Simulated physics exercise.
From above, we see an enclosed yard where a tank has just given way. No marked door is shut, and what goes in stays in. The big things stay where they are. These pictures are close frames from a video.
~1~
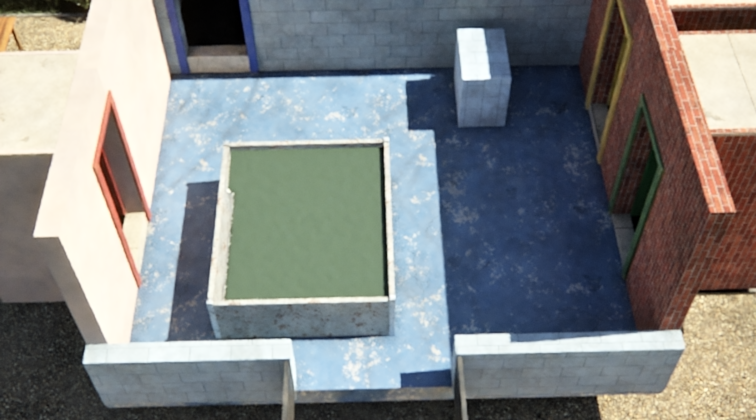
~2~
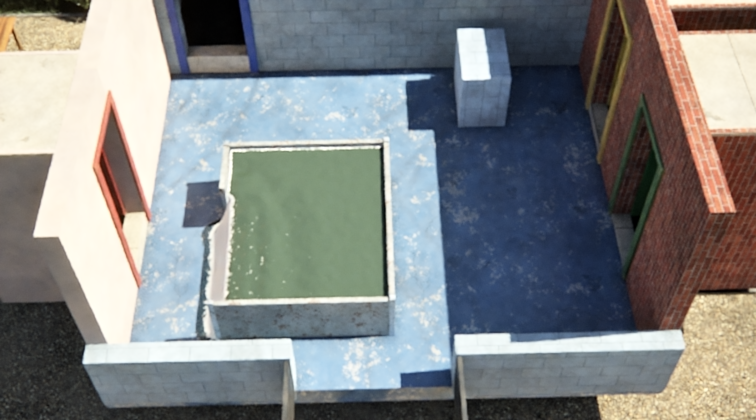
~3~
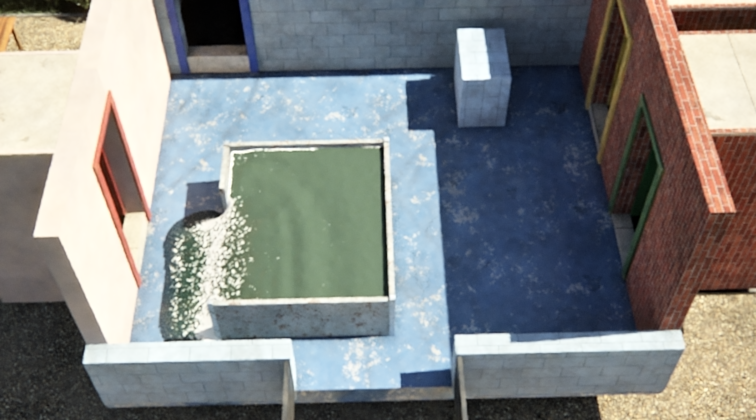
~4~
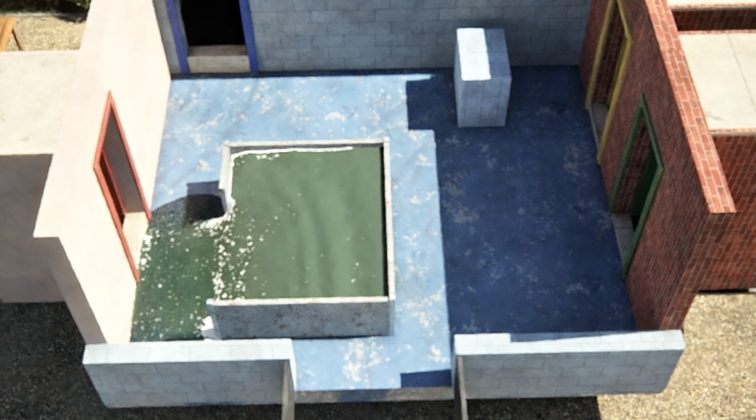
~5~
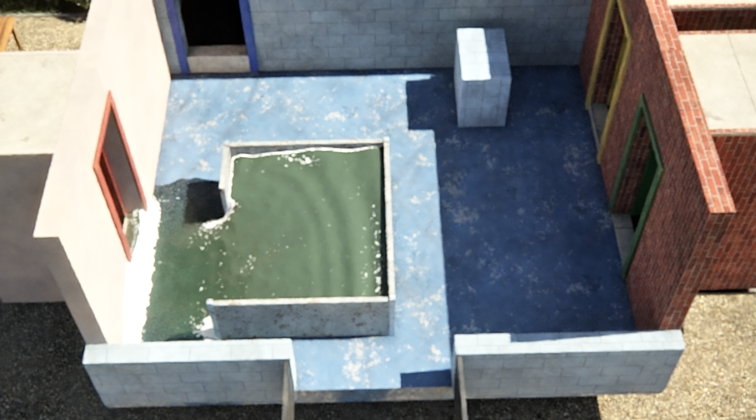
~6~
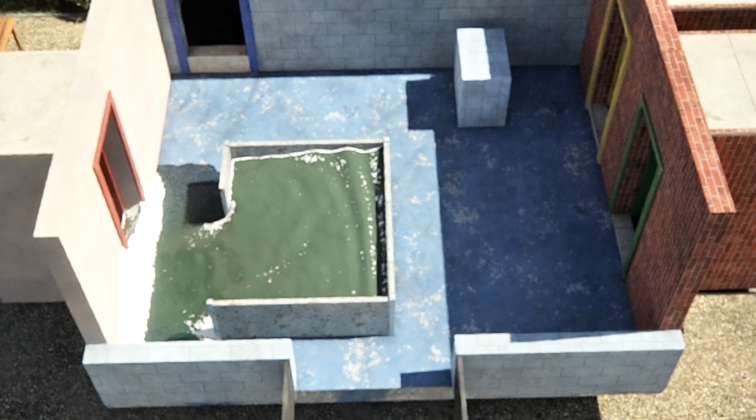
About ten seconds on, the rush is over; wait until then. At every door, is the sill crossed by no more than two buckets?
At the end, the blue door keeps inside the allowance there. The yellow door keeps inside the allowance there. The red door exceeds the allowance there. The green door exceeds the allowance there.
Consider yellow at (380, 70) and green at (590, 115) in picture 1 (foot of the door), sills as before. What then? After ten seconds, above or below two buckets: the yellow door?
Yellow door: Falls short.
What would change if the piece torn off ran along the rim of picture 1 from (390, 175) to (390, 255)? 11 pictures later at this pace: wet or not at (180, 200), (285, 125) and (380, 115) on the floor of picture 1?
Taking the spots in turn: Untouched, untouched and untouched.
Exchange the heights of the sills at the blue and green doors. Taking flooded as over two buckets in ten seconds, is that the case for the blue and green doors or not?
With that change, the blue one goes past the mark and the green one falls below the mark.
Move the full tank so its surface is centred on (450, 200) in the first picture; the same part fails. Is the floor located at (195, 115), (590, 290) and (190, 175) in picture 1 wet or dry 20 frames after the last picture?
In that order: Reached by the flood, not reached, reached by the flood.
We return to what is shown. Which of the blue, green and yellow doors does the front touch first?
The answer here is the blue door.
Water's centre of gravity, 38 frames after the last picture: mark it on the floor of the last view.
About (320, 215) in the last view.
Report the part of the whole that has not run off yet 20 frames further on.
Estimate: Close to 88 %.
A moment on, water covers 20 % of the floor; the blue door not reached, the yellow door not reached, the red door far over two buckets in, the green door not reached.
Next, water covers 35 % of the floor; the blue door wet at the sill, nothing in, the yellow door not reached, the red door far over two buckets in, the green door not reached.
Then, water covers 55 % of the floor; the blue door wet at the sill, nothing in, the yellow door not reached, the red door far over two buckets in, the green door wet at the sill, nothing in.
Later, water covers 90 % of the floor; the blue door wet at the sill, nothing in, the yellow door wet at the sill, nothing in, the red door far over two buckets in, the green door under two buckets in.
In the end, water covers 95 % of the floor; the blue door wet at the sill, nothing in, the yellow door wet at the sill, nothing in, the red door far over two buckets in, the green door over two buckets in.
